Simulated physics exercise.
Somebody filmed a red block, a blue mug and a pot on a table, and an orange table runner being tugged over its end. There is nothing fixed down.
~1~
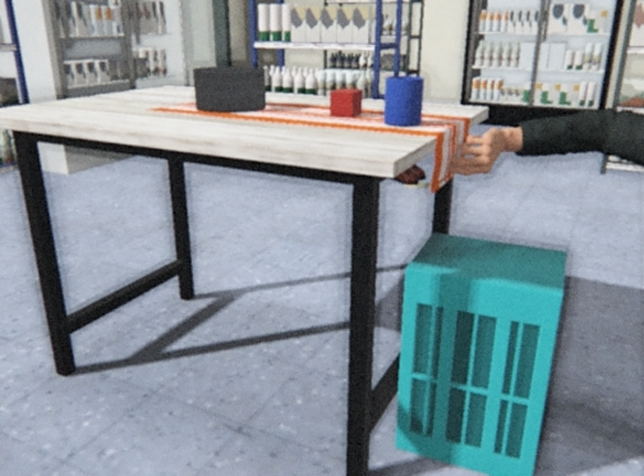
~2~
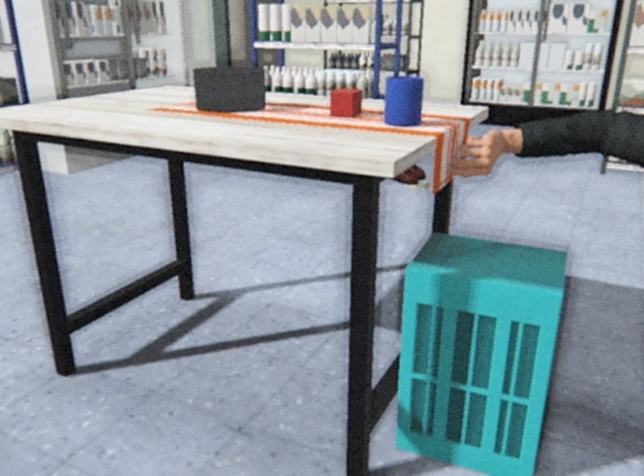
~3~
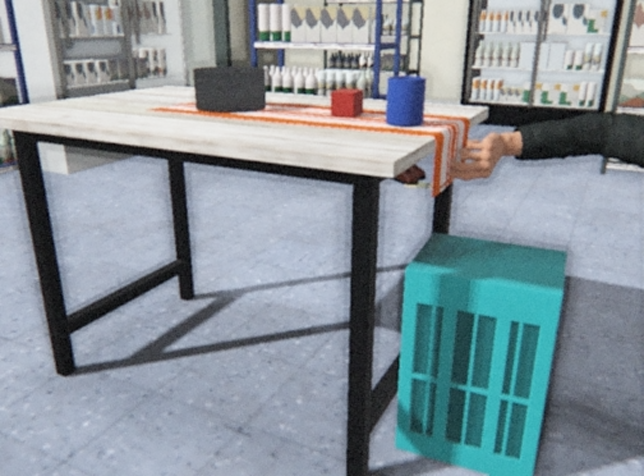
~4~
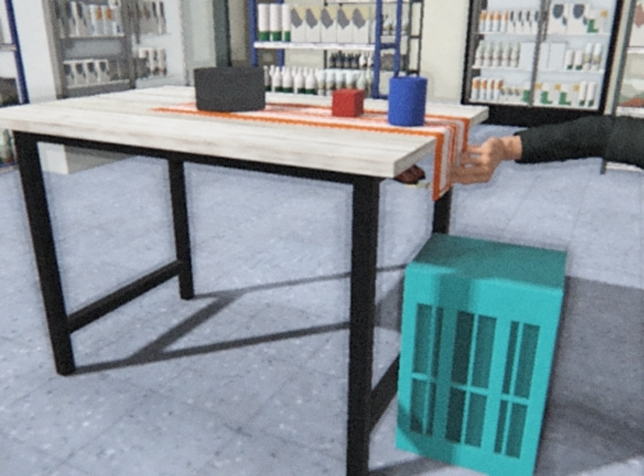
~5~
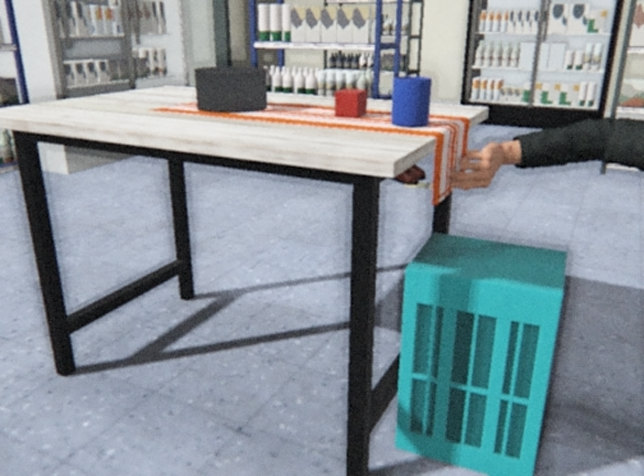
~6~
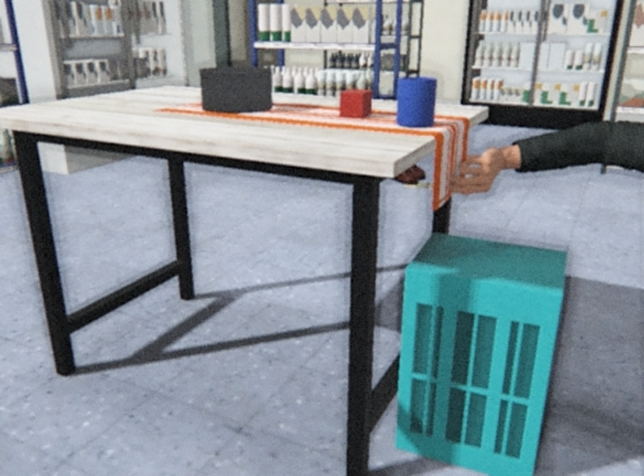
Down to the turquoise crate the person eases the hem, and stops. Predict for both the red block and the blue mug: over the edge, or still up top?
Prediction: The red block is still up top; the blue mug goes over the edge.
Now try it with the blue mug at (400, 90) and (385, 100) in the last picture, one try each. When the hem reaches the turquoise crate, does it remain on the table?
First try: It stays put; second try: It leaves the top.
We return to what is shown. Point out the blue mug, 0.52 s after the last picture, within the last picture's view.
Estimated pixel: (473, 113).
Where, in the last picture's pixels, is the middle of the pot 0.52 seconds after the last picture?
(273, 91), more or less.
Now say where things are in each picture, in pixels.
In the first picture, table runner end (431, 194); red block (346, 90); blue mug (405, 78); pot (229, 69); top of the crate (508, 274).
In the second picture, table runner end (432, 195), far hem (146, 111); blue mug (405, 78); blue mug stands on the cloth.
In the third picture, table runner end (432, 197); red block (348, 91).
In the fourth picture, table runner end (431, 200), far hem (147, 111); blue mug (409, 78).
In the fifth picture, table runner end (432, 205); red block (351, 91).
In the sixth picture, table runner end (432, 210), far hem (153, 111); red block (356, 91); blue mug (418, 78); top of the crate (508, 274).
Then, 0.24 s on from there, hem going down; block moved a little; mug moved a little.
Then, 0.52 s on from there, hem going down; block carried along near (398, 107); mug tipping at the edge near (473, 113).
In the end, hem on the crate; block carried along near (413, 108); mug over the edge. The red block remains up there and the blue mug is carried off the end.
